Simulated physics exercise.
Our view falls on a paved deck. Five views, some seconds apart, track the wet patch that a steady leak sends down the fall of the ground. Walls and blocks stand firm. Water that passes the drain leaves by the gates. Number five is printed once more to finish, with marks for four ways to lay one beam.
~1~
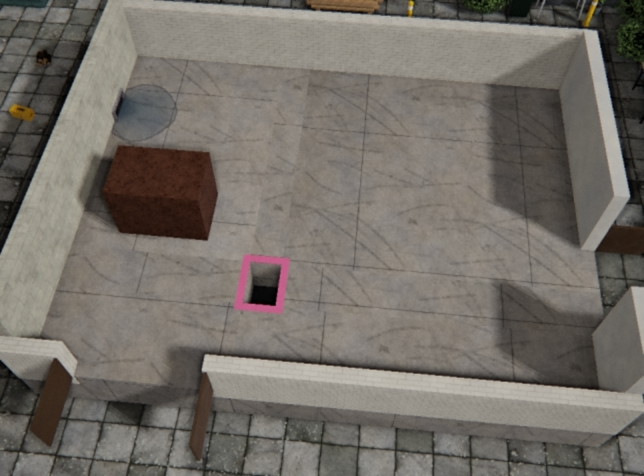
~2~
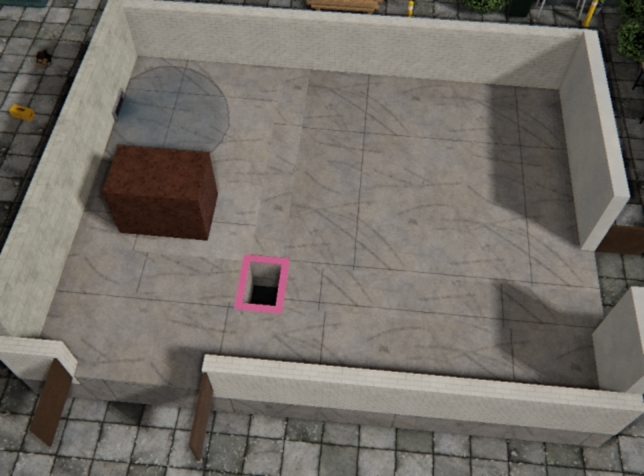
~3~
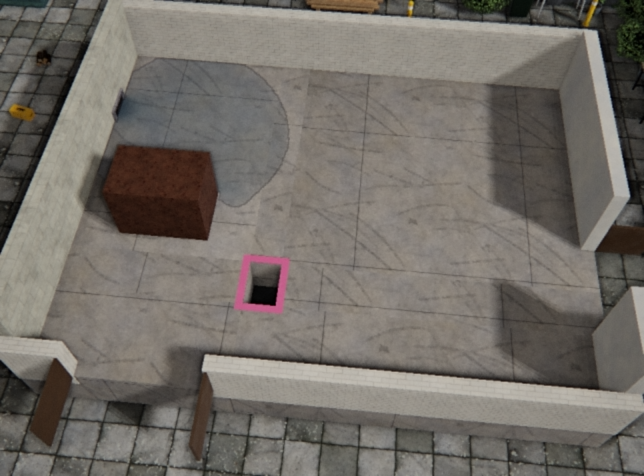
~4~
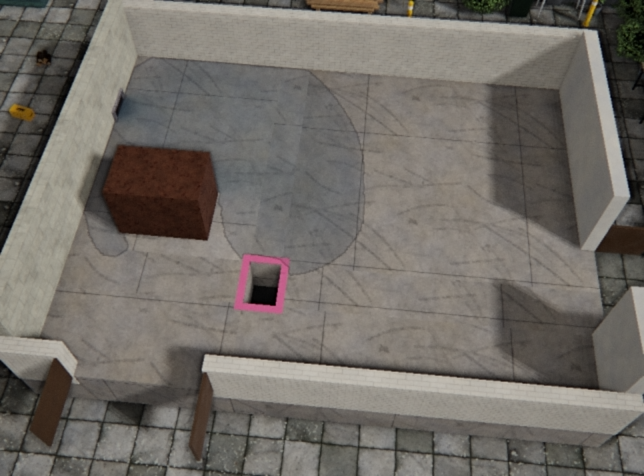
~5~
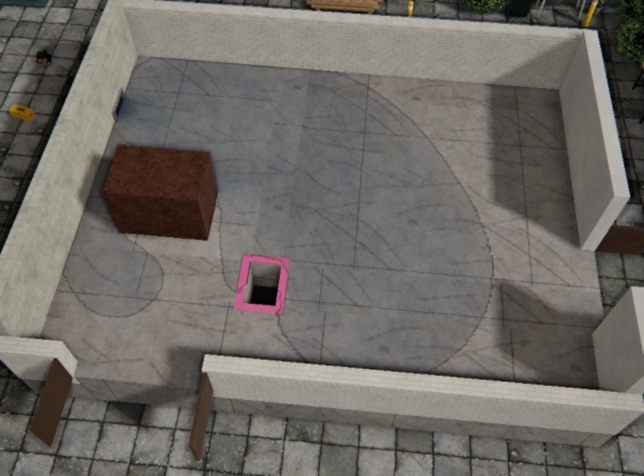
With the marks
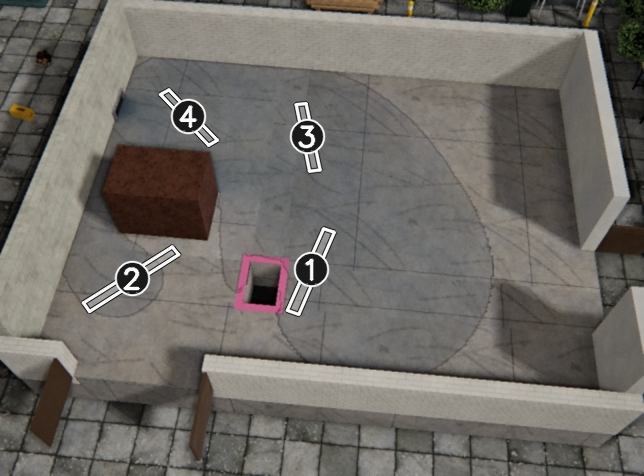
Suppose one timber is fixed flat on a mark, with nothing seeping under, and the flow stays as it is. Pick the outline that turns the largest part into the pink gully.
Spot 1.
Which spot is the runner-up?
That is spot 3.
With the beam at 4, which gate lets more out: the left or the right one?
More leaves on the right.
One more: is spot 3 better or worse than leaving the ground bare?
It is better.
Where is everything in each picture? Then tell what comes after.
Outfall at (118, 105); pink gully at (262, 283); open gate at (586, 290); open gate at (145, 368); water covers 2 % of the ground and shows as far out as (170, 97); pink gully still dry.
Water covers 8 % of the ground and shows as far out as (226, 115); pink gully still dry.
Water covers 17 % of the ground and shows as far out as (276, 163); pink gully still dry.
Water covers 31 % of the ground and shows as far out as (343, 243); pink gully still dry.
Water covers 54 % of the ground and shows as far out as (477, 314); pink gully taking water.
On the marked copy, 1 from (293, 312) to (328, 230); 2 from (86, 307) to (175, 250); 3 from (301, 104) to (314, 170); 4 from (164, 92) to (213, 142).
With 1, about 25 % of the stream runs into the pink gully, about 70 % out by the gates.
With 2, about 8 % of the stream runs into the pink gully, about 86 % out by the gates.
With 3, about 18 % of the stream runs into the pink gully, about 77 % out by the gates.
With 4, about 7 % of the stream runs into the pink gully, about 88 % out by the gates.
